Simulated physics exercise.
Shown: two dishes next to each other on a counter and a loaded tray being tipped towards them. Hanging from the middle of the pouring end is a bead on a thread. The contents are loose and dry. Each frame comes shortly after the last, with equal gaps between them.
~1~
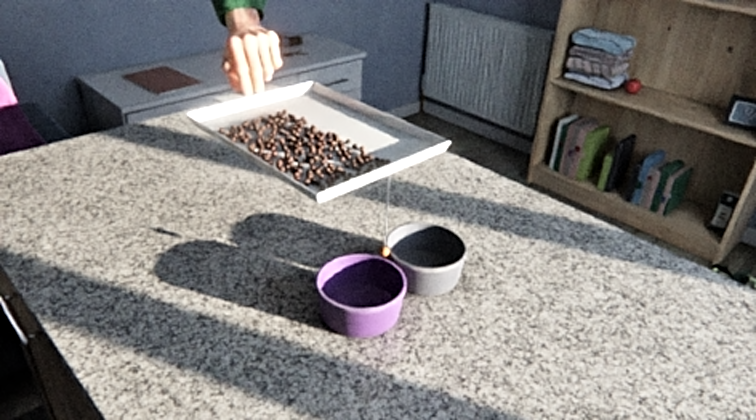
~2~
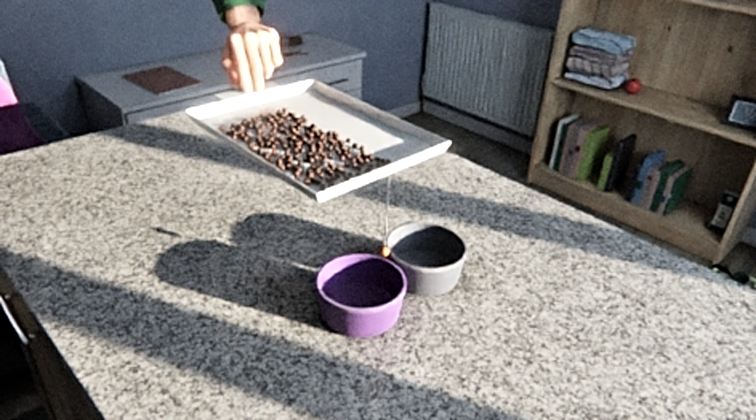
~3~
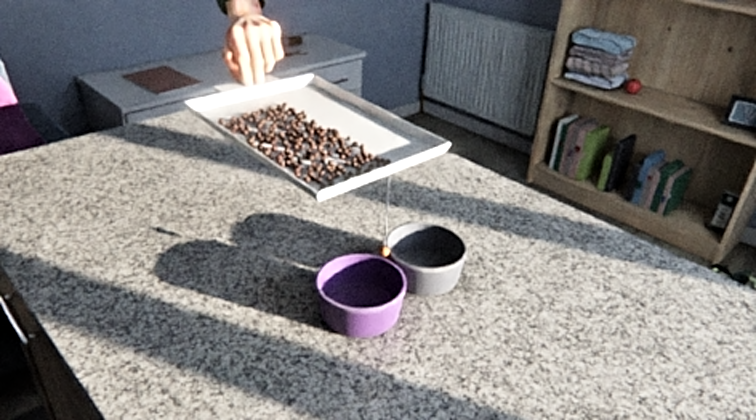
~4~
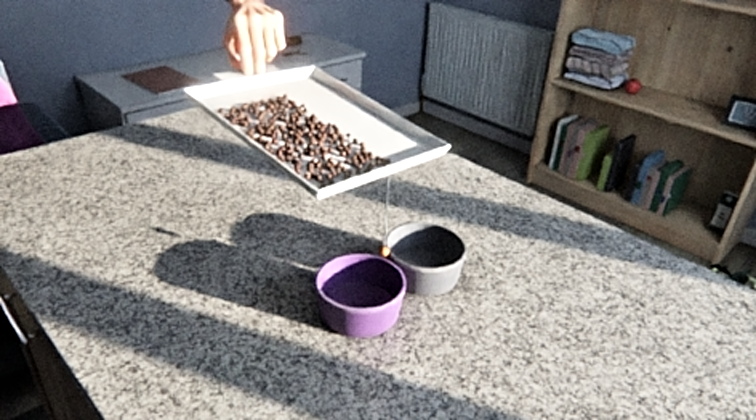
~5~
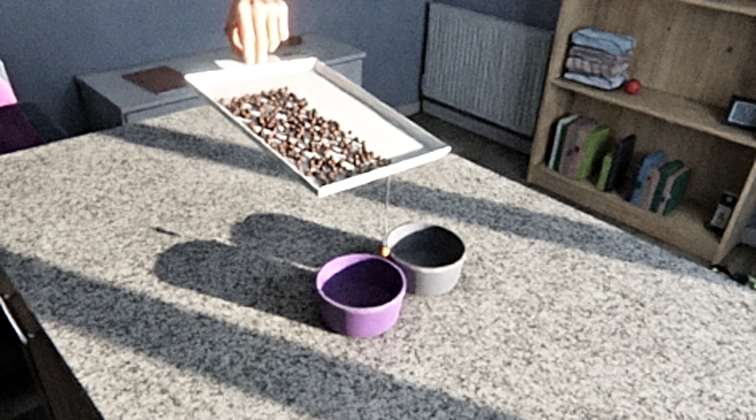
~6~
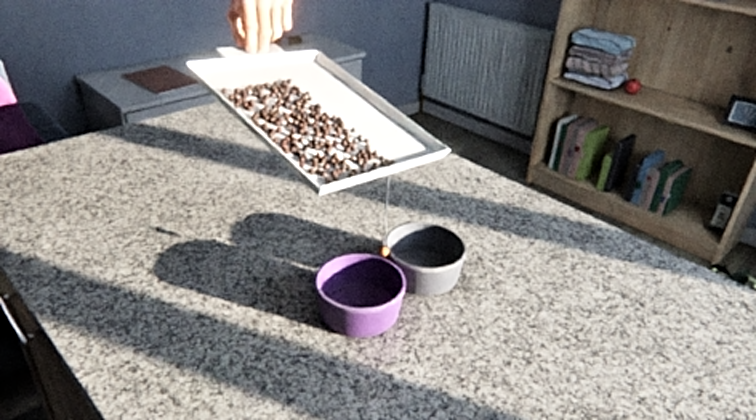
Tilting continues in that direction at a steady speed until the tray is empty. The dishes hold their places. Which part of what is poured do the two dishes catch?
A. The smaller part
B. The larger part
Answer: B.
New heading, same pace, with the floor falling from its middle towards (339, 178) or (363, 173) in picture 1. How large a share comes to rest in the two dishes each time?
Roughly 40 percent, then 70 percent.
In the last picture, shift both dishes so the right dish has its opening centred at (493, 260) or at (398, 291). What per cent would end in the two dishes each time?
Roughly 10% on the first try and 10% on the second.
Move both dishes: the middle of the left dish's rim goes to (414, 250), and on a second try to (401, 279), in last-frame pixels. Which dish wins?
Trial one goes to the one to the left, trial two to the one to the right.
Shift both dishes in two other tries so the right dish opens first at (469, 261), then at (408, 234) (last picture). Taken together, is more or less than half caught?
Held in all, by try: A smaller portion, then a larger portion.
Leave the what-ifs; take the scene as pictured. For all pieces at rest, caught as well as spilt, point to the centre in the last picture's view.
(429, 267).
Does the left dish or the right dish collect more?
Once things settle, the right of the two ends up fuller.
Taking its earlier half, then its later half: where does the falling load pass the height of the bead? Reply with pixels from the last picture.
I'd say close to (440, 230) at first and close to (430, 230) later on.
Just after the last frame, tray tipped steeply; the larger part on the tray; about a tenth in the right dish; just a few outside both; about a tenth in the air.
A moment on, tray tipped right over; just a few on the tray; just a few in the left dish; the larger part in the right dish; about a tenth outside both; about a tenth in the air.
Further on, tray tipped past a quarter turn; just a few in the left dish; the larger part in the right dish; about a tenth outside both.
When it is over, tray tipped past a quarter turn; just a few in the left dish; the larger part in the right dish; about a tenth outside both.
